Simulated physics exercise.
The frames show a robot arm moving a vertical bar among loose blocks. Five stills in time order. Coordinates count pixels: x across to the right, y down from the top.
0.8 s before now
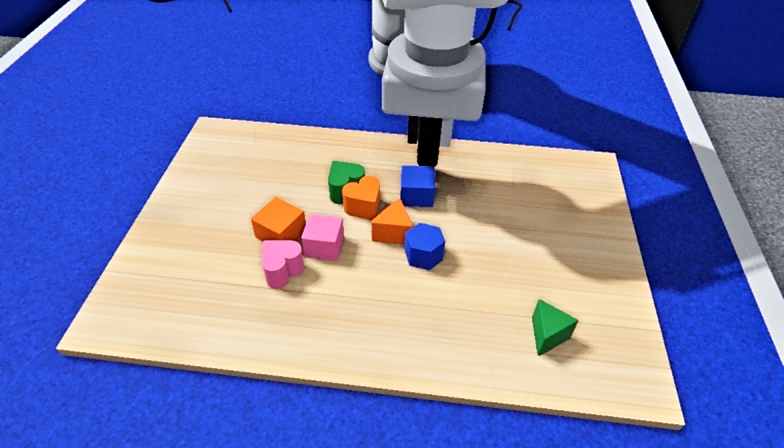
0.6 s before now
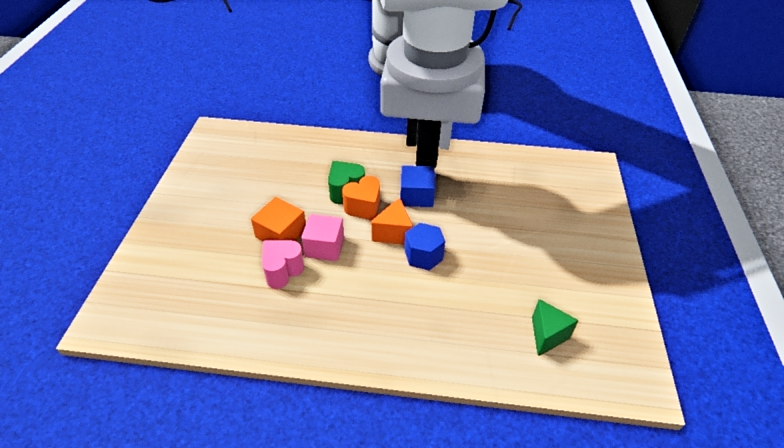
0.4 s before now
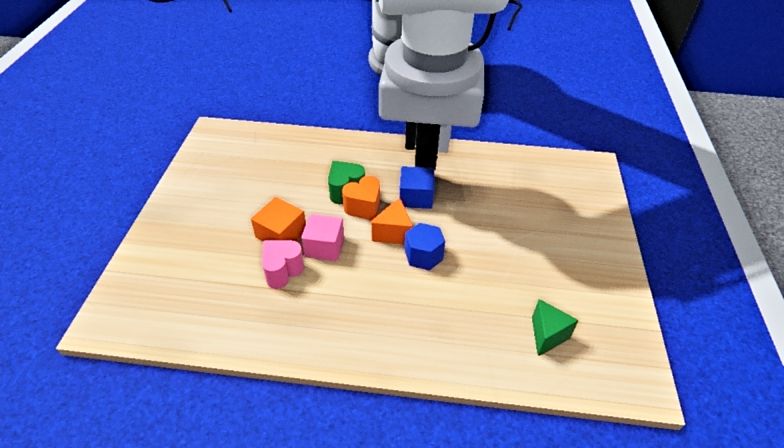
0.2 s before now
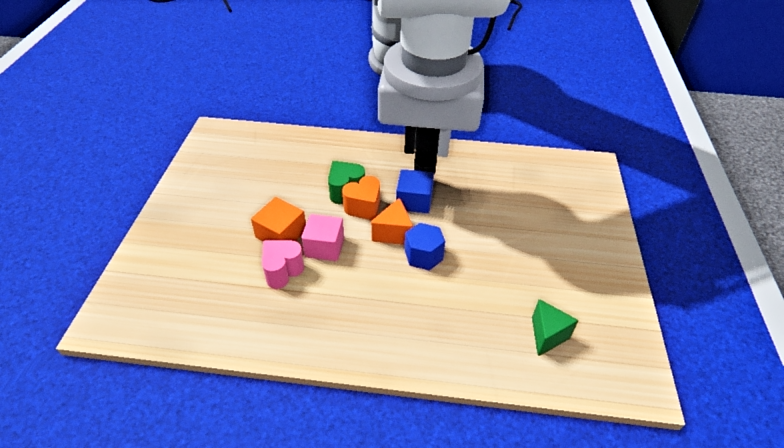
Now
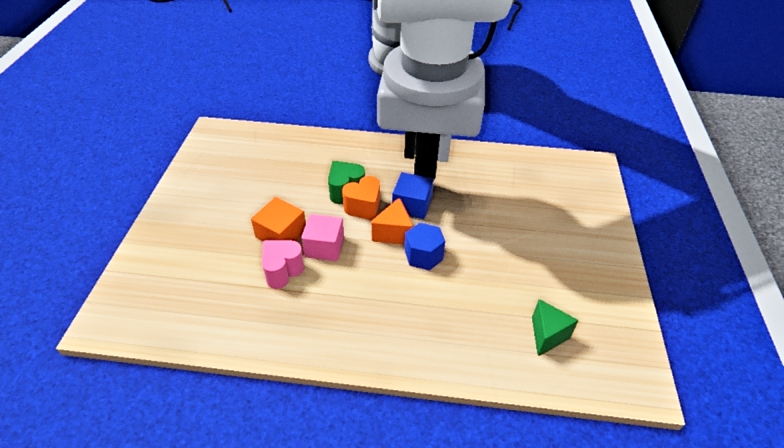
A grey robot arm with a black vertical bar stands over the far side of a pale wooden board on a blue surface, seen from above at an angle by a still camera. Orange, pink, green and blue blocks cluster left of centre, with a green one alone at lower right. The bar edges slightly nearer, nudging the blue cube a little toward the orange triangle and turning it slightly.
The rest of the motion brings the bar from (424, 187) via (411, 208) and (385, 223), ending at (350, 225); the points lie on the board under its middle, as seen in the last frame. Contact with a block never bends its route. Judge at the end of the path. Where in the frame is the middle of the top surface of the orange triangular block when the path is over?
Its top middle: (364, 256).
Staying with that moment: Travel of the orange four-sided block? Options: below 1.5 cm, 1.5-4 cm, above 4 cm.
Short: Under 1.5 cm.
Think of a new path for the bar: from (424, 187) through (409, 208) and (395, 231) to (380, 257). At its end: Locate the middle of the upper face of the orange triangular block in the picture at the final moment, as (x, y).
It ends at (339, 282).
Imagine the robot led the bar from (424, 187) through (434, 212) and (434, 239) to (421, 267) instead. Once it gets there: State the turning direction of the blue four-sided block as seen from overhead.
Seen from above, its turn is clockwise.
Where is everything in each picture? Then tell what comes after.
The first picture shows lower end of the bar (427, 163), tops of blocks, orange four-sided block (278, 214), pink four-sided block (323, 227), green heart (344, 172), orange heart (364, 189), orange triangular block (394, 215), blue four-sided block (418, 176).
The second picture shows bar (426, 166), blocks as before.
The third picture shows bar (425, 169), blue four-sided block (418, 177).
The fourth picture shows bar (425, 173), blue four-sided block (416, 181).
The fifth picture shows bar (425, 178), orange four-sided block (278, 214), pink four-sided block (323, 227), green heart (344, 172), orange heart (364, 189), orange triangular block (394, 215), blue four-sided block (413, 185).
What follows on the original path. One third of the way, bar (411, 200); orange heart (361, 190); orange triangular block (382, 229), turned 30° anticlockwise; blue four-sided block (393, 205), turned 25° clockwise.
Two thirds of the way, bar (385, 214); orange heart (359, 191), turned 20° clockwise; orange triangular block (365, 250), turned 45° anticlockwise; blue four-sided block (370, 223), turned 15° clockwise.
At the end, bar (349, 215); orange four-sided block not moved; pink four-sided block (319, 228); green heart (340, 167), turned 35° clockwise; orange heart (336, 189), turned 55° clockwise; orange triangular block (364, 256), turned 65° anticlockwise; blue four-sided block (357, 229).
